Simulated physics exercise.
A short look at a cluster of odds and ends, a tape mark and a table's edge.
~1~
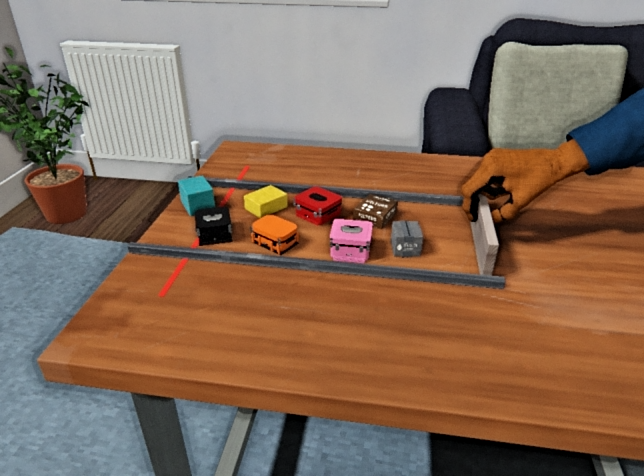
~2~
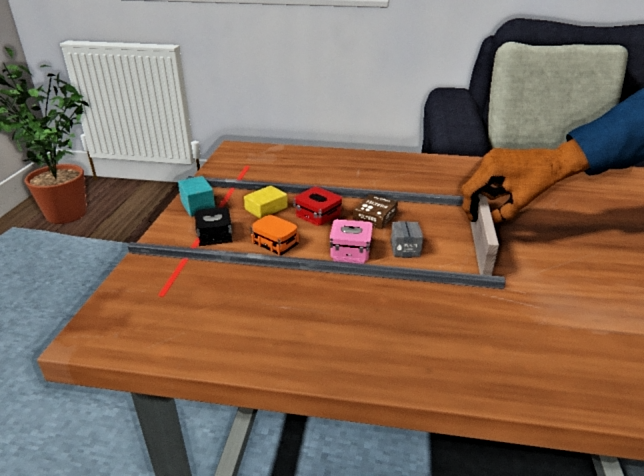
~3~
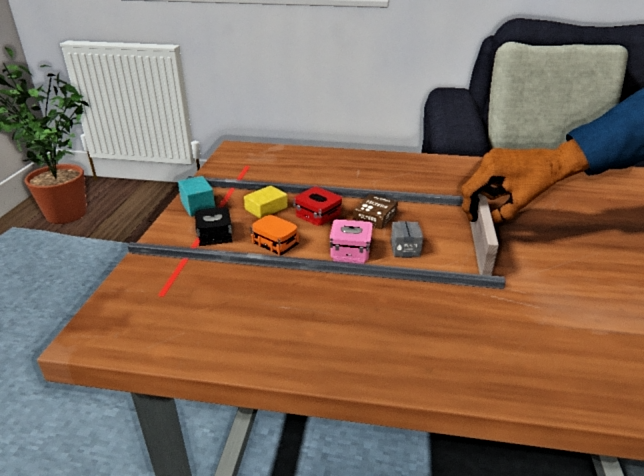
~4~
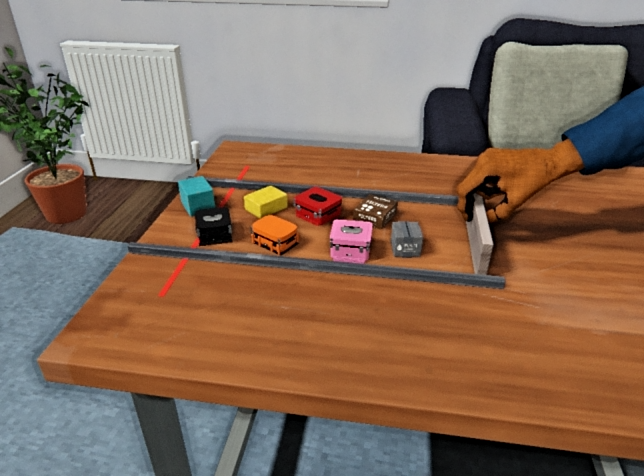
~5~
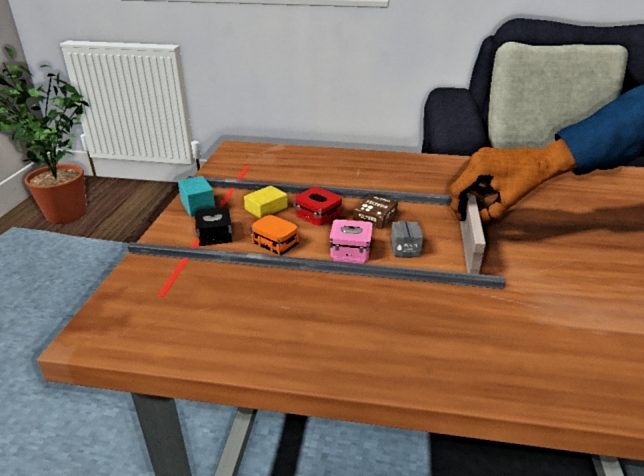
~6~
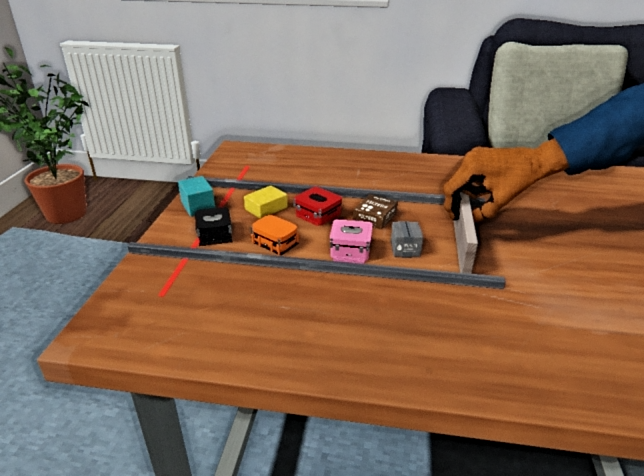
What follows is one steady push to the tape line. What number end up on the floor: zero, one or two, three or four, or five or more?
As it turns out, the number that fall off is three or four.
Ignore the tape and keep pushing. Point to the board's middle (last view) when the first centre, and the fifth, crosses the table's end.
About (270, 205), then (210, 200).
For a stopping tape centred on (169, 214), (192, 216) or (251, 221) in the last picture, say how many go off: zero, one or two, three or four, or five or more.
One after another: 5 or more; five or more; 1 or 2.
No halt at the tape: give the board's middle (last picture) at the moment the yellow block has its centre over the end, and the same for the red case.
About (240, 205), and (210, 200) for the other.
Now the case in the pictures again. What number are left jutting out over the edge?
It comes to 1.
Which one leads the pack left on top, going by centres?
It is the red case.
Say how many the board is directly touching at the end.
It touches 2.
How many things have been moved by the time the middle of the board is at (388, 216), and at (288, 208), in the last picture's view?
The counts are 3 and 8.
Soon after, none off yet; turquoise block at rest near (197, 196); black case at rest near (214, 226); yellow block at rest near (266, 202).
At rest, the number that fall off is three or four; fallen, orange case, yellow block, black case and turquoise block.
